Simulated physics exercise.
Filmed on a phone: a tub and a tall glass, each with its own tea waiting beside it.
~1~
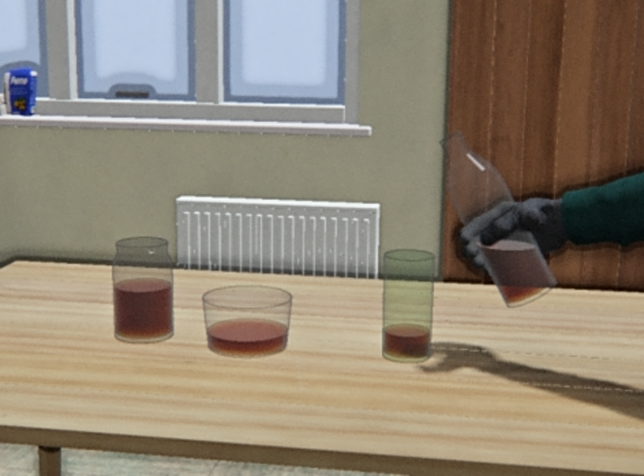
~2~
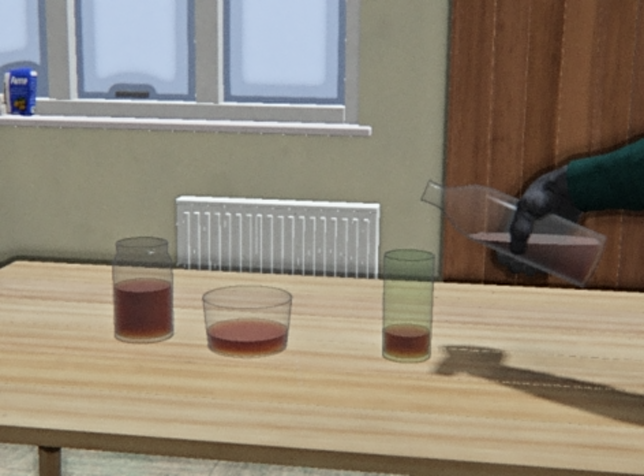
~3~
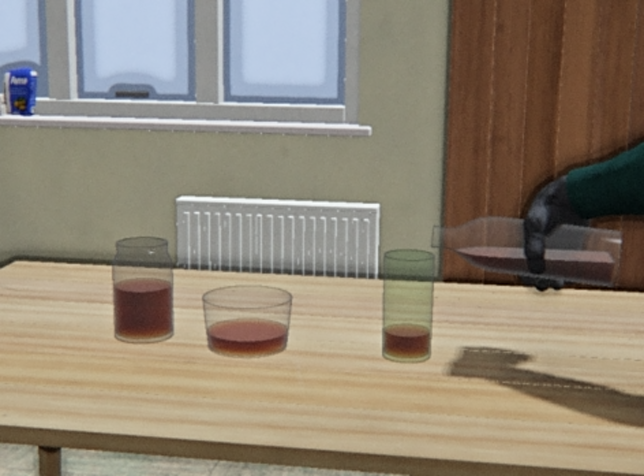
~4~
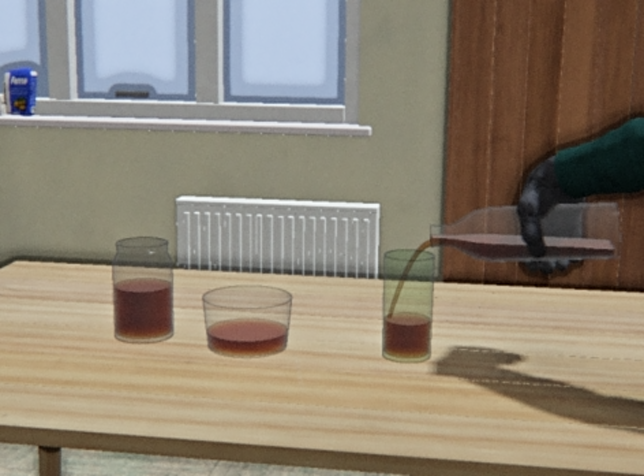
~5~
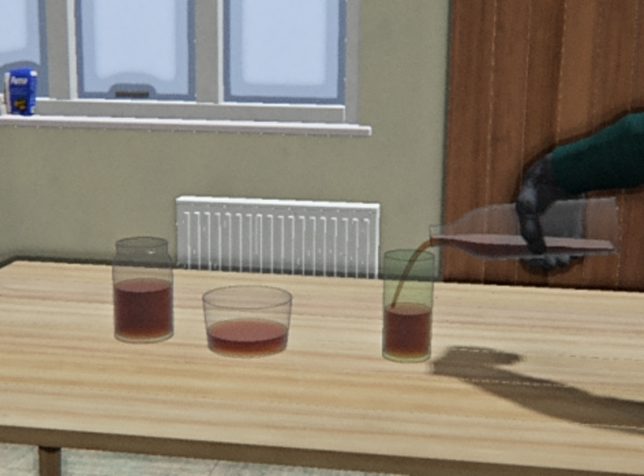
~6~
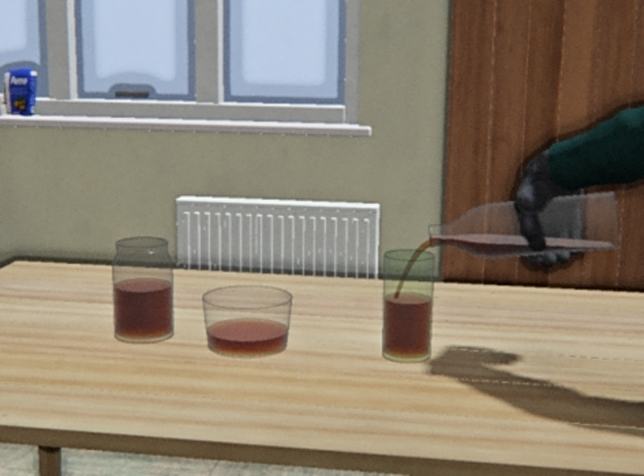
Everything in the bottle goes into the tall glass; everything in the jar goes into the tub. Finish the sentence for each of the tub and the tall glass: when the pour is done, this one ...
The tub takes it all; the tall glass takes it all.
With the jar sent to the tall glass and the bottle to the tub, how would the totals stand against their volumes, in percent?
In order, around 100 and 60 percent.
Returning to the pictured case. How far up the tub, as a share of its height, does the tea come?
Roughly 75 per cent of the height.
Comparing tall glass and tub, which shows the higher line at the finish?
That would be the right one.
Next, the tall glass is about two thirds full.
After that, the tall glass is about three quarters full.
Finally, the tub is about three quarters full; the tall glass is about three quarters full.
